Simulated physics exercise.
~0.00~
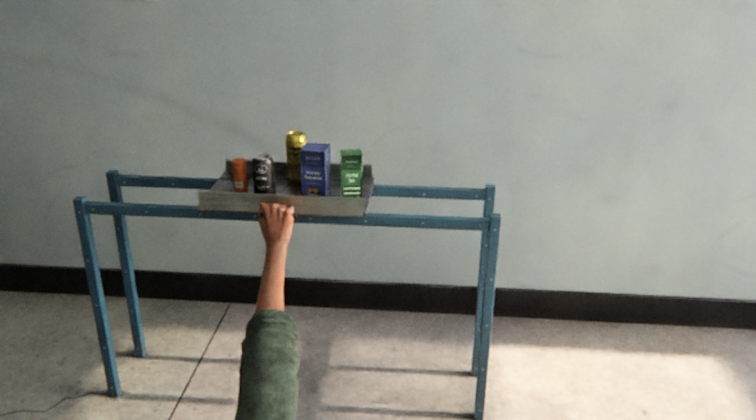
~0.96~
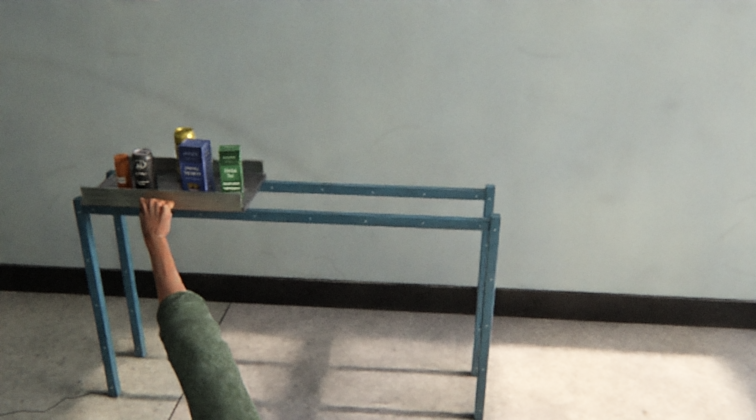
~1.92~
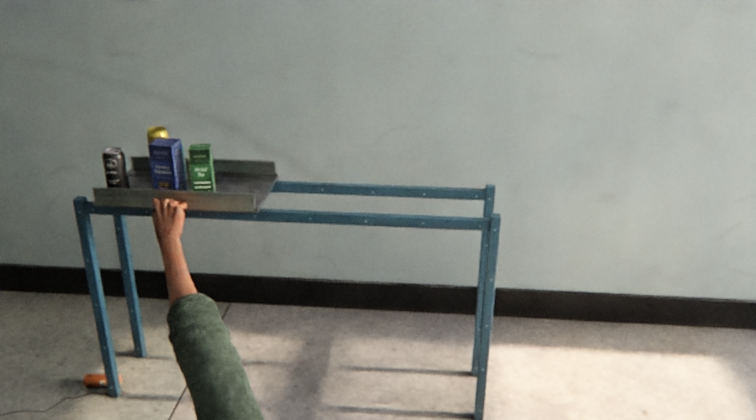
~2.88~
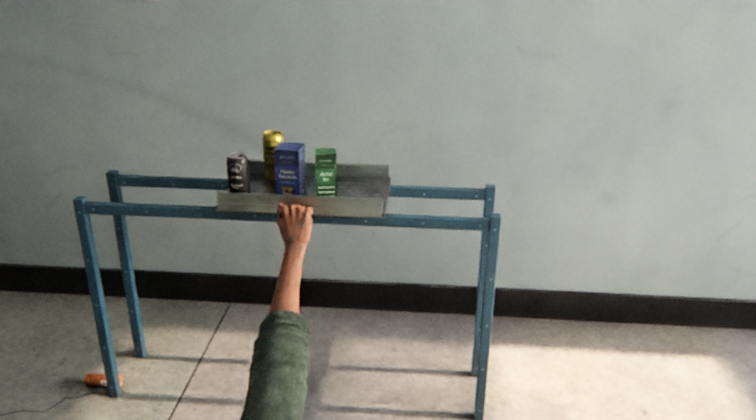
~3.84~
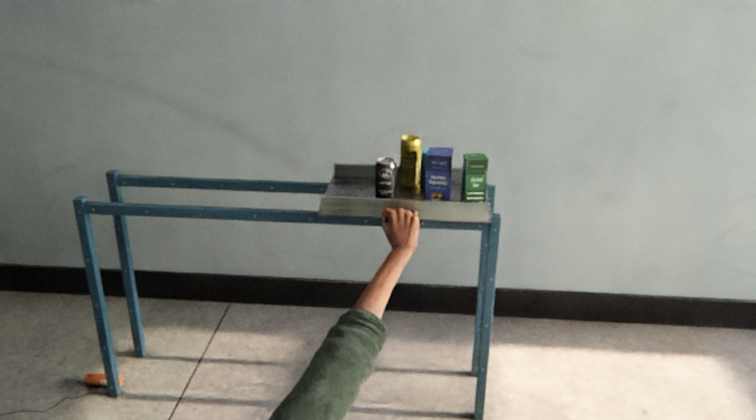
A grey metal tray slides along a blue frame against a pale wall, seen from the front and slightly above, with a green-sleeved arm gripping its near edge. An orange shaker, a black can, a yellow can, a blue carton and a green carton stand on it from left to right. The hand moves the tray to the left end, where the orange shaker drops off and lies on its side on the floor by the left leg. The hand then takes the tray back past the middle to the right end, the remaining cans and cartons still upright on it.
